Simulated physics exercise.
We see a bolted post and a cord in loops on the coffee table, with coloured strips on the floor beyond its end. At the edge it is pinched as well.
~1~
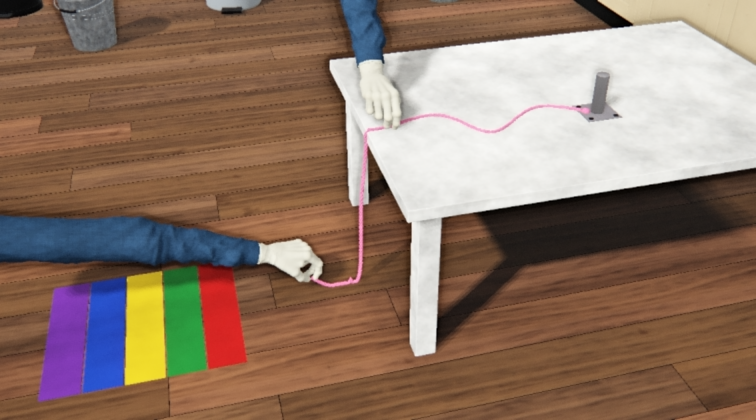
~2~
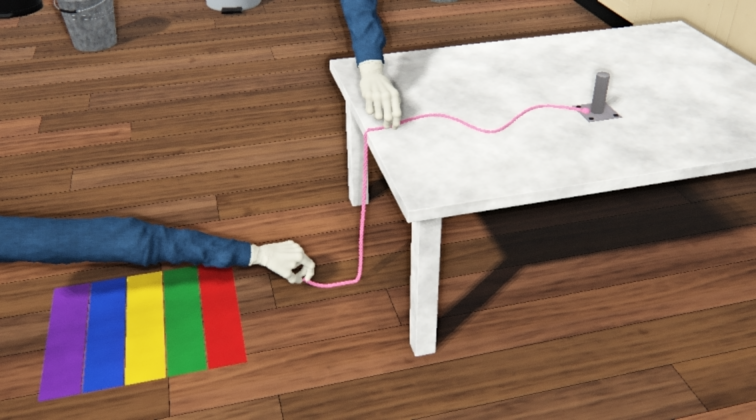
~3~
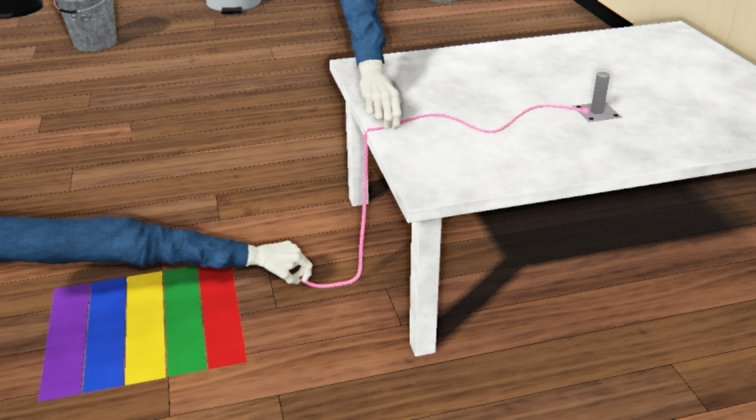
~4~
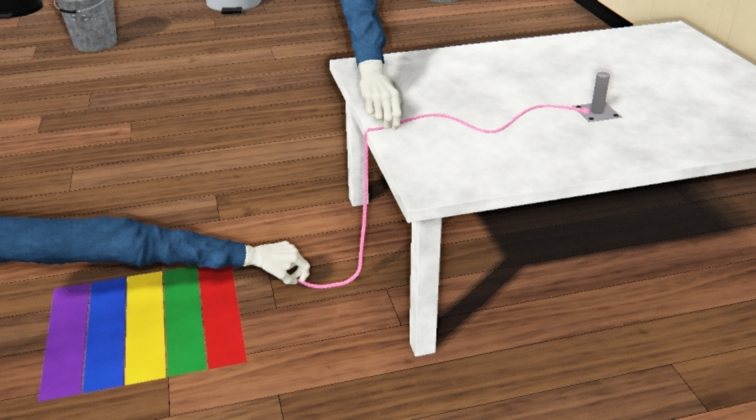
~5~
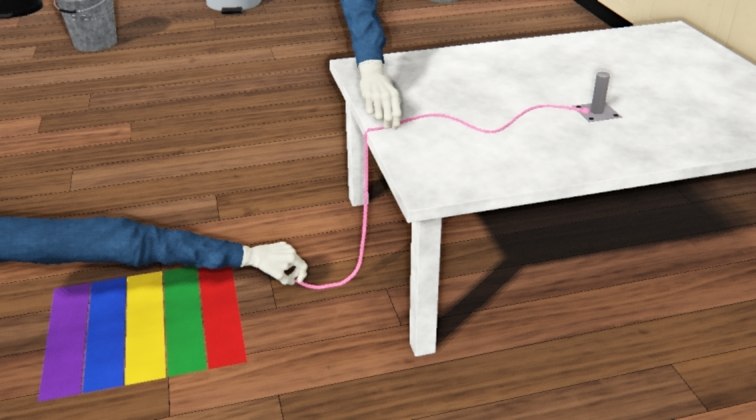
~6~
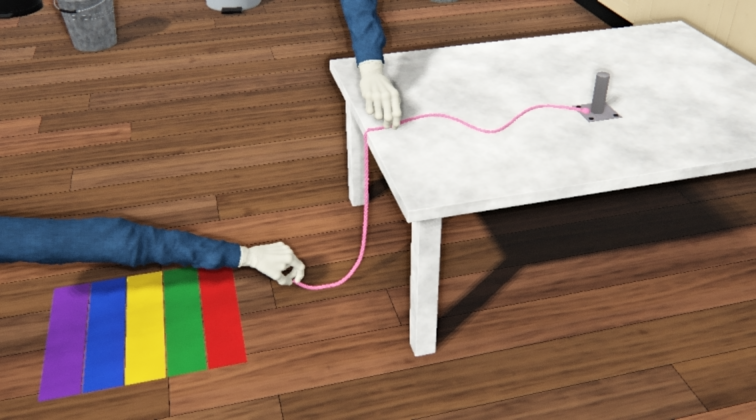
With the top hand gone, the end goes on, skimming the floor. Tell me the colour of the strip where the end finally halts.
It halts over yellow.
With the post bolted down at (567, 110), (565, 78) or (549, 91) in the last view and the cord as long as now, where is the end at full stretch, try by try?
Pixels, try by try: About (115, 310), (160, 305), (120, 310).
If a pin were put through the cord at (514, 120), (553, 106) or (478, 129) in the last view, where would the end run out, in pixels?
First near (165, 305), then near (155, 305), then near (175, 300).
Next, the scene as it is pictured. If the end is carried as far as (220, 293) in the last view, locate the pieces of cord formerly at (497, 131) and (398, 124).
They go to (470, 123) and to (367, 146).
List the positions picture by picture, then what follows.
End (312, 278); red (225, 344); green (186, 352); yellow (145, 359); blue (104, 367); purple (62, 374), in the first picture.
End (304, 279); cord through (549, 106) (501, 130) (428, 116) (366, 141) (363, 211) (360, 270), in the second picture.
End (301, 279), in the third picture.
End (299, 280); cord through (549, 106) (501, 130) (428, 116) (366, 141) (365, 211) (359, 270), in the fourth picture.
End (296, 280), in the fifth picture.
End (294, 281); cord through (549, 106) (501, 130) (428, 116) (366, 141) (366, 211) (354, 270), in the sixth picture.
Early on, end near (219, 293); over red.
Midway, end near (172, 302); over green.
At the end of the slack, end near (145, 306); over yellow. It halts on the yellow strip.
